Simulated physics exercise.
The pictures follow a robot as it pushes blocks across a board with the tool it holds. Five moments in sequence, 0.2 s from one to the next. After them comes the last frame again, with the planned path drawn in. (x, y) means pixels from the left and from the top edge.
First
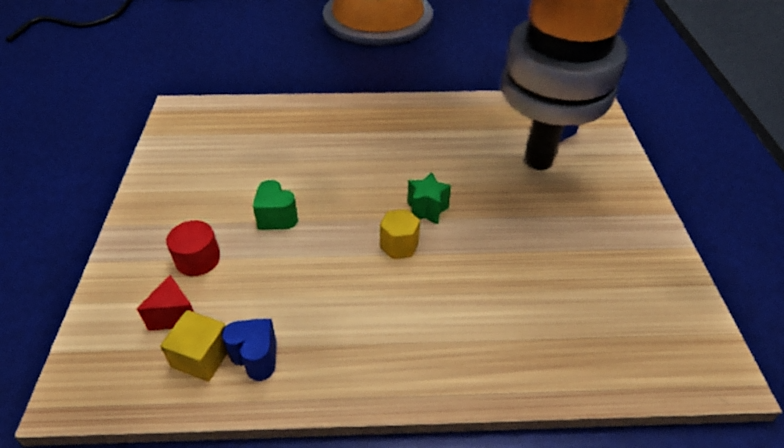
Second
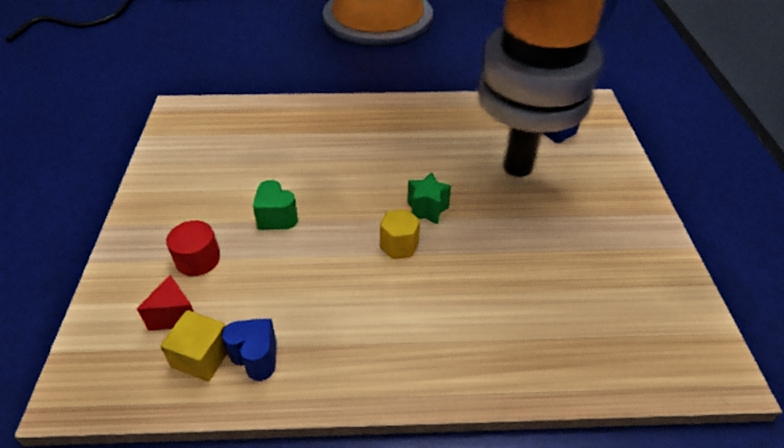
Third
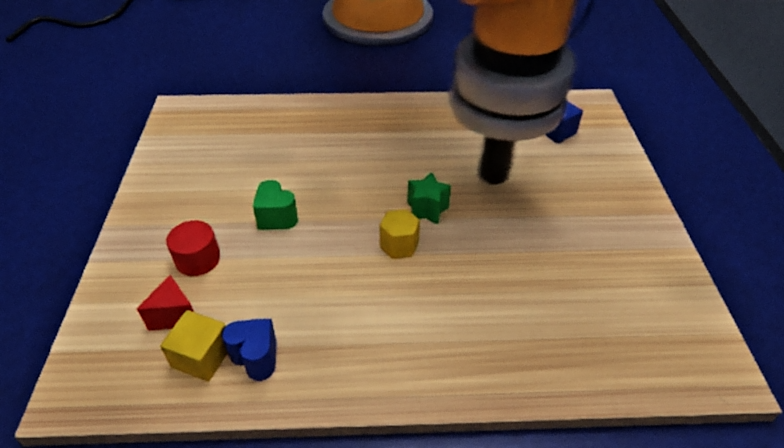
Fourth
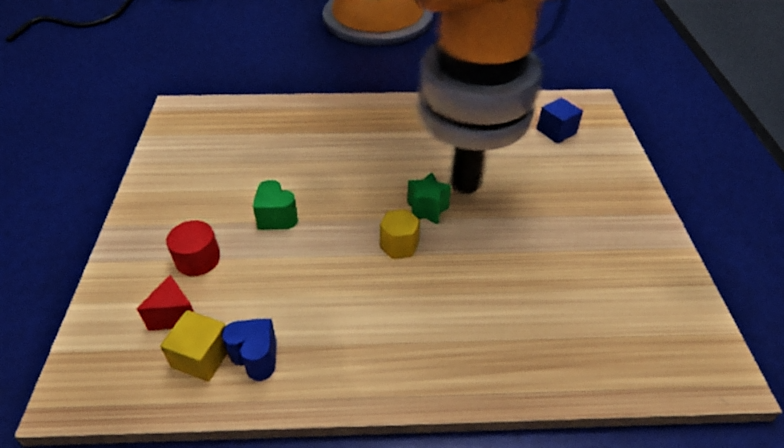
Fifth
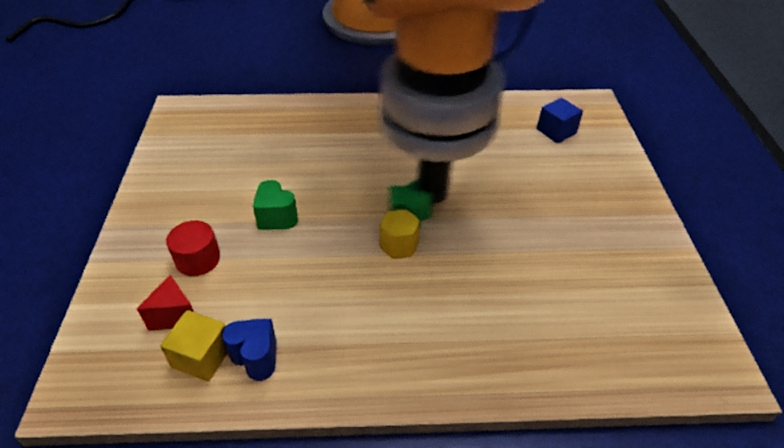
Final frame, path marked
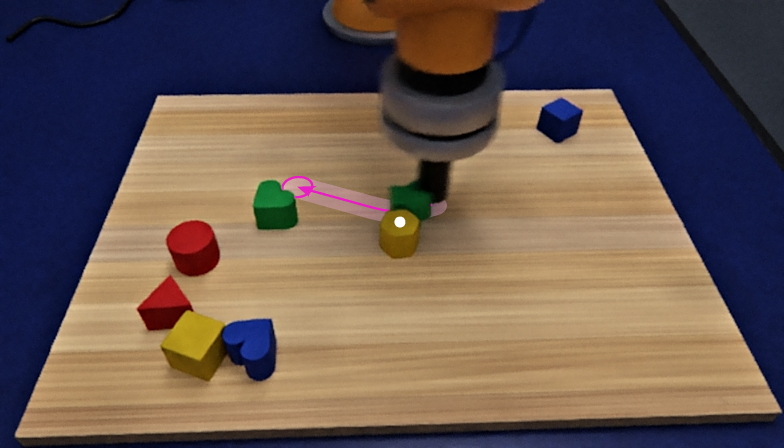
In the video, a robotic arm with a dark cylindrical tip moves left and slightly downward across a wooden board scattered with colored blocks, reaching the green star and shifting it slightly left beside the yellow hexagonal block.
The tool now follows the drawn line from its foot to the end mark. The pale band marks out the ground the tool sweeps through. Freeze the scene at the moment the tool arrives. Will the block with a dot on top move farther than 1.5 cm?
Yes, that is how it ends up.
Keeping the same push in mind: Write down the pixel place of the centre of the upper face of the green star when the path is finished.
I expect it at (356, 204).
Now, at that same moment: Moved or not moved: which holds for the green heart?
That block is not shifted.
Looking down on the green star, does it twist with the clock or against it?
From the top: Counterclockwise.
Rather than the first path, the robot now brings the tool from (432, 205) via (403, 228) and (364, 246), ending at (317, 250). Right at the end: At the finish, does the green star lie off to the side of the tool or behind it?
No
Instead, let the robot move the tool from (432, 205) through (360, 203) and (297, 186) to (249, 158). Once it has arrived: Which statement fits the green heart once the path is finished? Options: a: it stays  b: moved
The correct letter is a.
Drawn move, from (432, 205) over (385, 210) and (340, 199) to (297, 187); the dot is on the yellow hexagonal block.
What follows on the original path. One third of the way, tool at (384, 199); yellow hexagonal block at (384, 232), turned 50° anticlockwise; green star at (364, 205), turned 20° anticlockwise.
Two thirds of the way, tool at (339, 188); yellow hexagonal block at (384, 232), turned 50° anticlockwise; green star at (356, 204), turned 50° anticlockwise.
At the end, tool at (296, 176); green heart still; yellow hexagonal block at (384, 232), turned 50° anticlockwise; green star at (356, 204), turned 50° anticlockwise.
